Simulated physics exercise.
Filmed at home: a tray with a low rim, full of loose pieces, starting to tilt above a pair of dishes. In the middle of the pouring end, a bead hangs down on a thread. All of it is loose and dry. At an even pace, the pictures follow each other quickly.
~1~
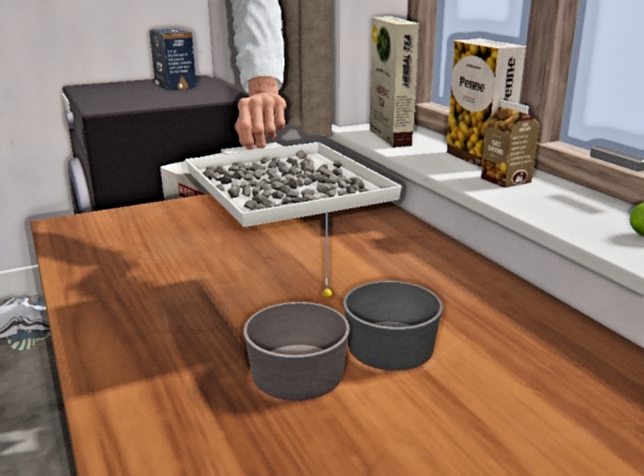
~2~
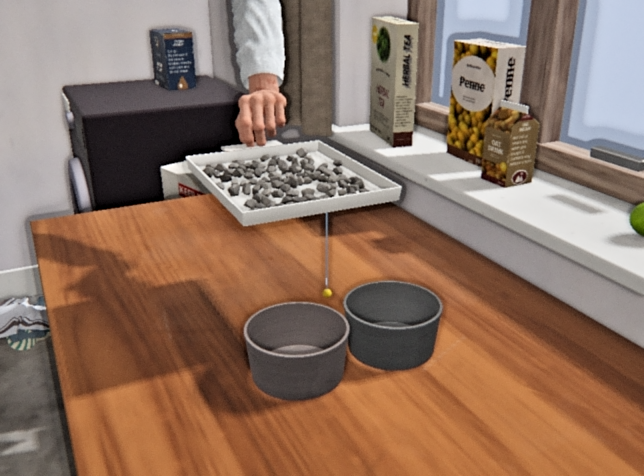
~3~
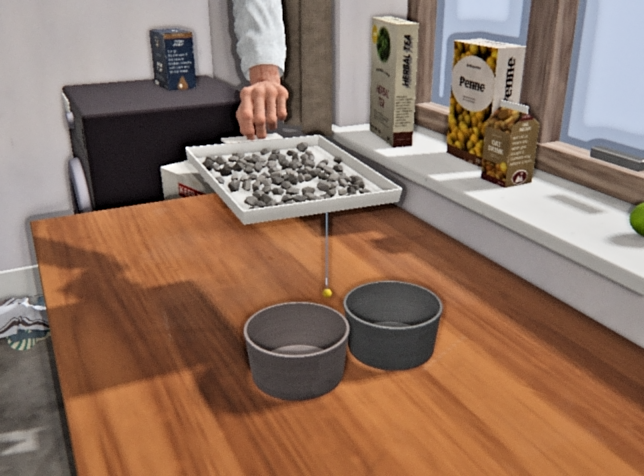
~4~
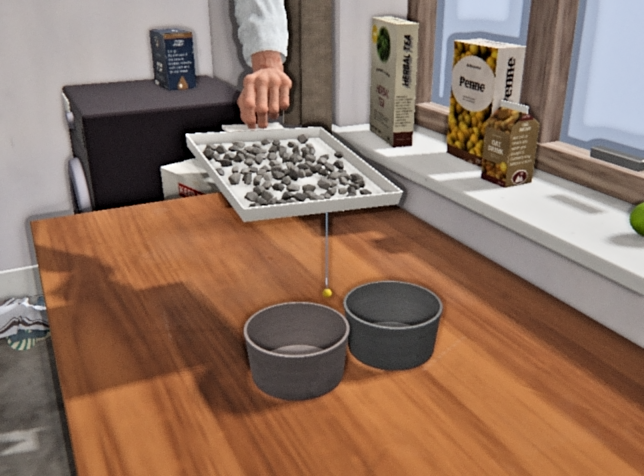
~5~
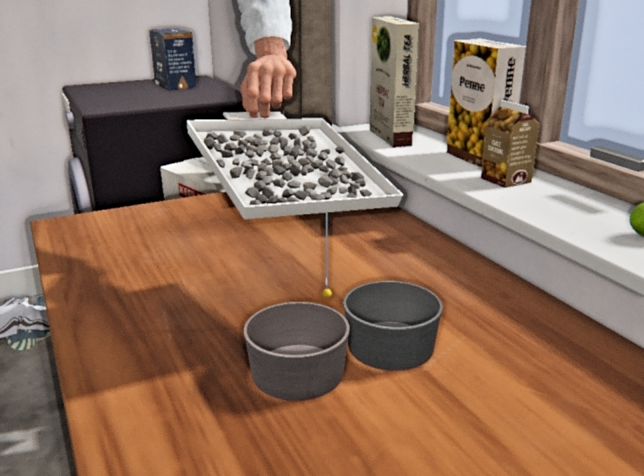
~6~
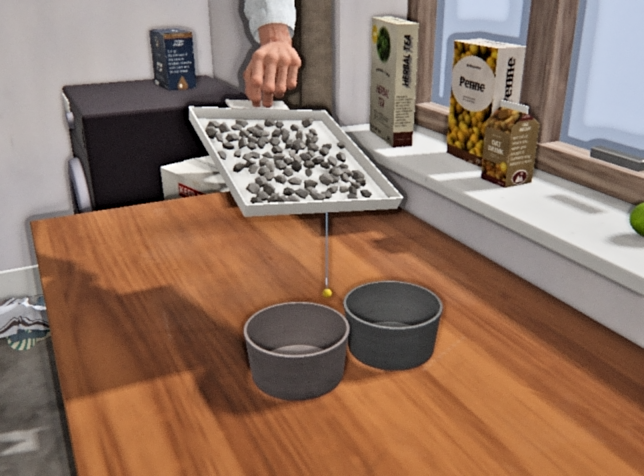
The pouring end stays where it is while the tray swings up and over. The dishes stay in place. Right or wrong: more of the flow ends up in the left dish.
Wrong; more ends up in the right dish.
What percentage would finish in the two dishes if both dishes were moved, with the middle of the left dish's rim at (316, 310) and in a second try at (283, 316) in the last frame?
Around 80 then around 80 per cent.
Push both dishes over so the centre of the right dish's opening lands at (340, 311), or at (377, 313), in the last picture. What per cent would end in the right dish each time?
Close to 40 in a hundred, then close to 60 in a hundred.
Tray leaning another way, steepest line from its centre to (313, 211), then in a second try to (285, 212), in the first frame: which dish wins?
Results - the dish on the left side first, the dish on the left side second.
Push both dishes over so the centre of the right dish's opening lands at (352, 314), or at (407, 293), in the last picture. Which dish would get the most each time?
At the first spot the right-side one comes out ahead, at the second spot the right-side one.
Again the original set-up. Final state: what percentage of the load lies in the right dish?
Close to 90 per cent.
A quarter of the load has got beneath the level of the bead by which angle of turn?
Near 90 degrees.
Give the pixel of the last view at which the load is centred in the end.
Roughly at pixel (395, 338).
Soon after the last picture, tray tipped steeply; nearly all on the tray; a stray few in the air.
A little later, tray tipped right over; about a third on the tray; a stray few in the left dish; about a third in the right dish; a small part outside both; a small part in the air.
Later still, tray tipped past a quarter turn; a small part in the left dish; most in the right dish; a small part outside both.
At rest, tray tipped past a quarter turn; a small part in the left dish; most in the right dish; a small part outside both.
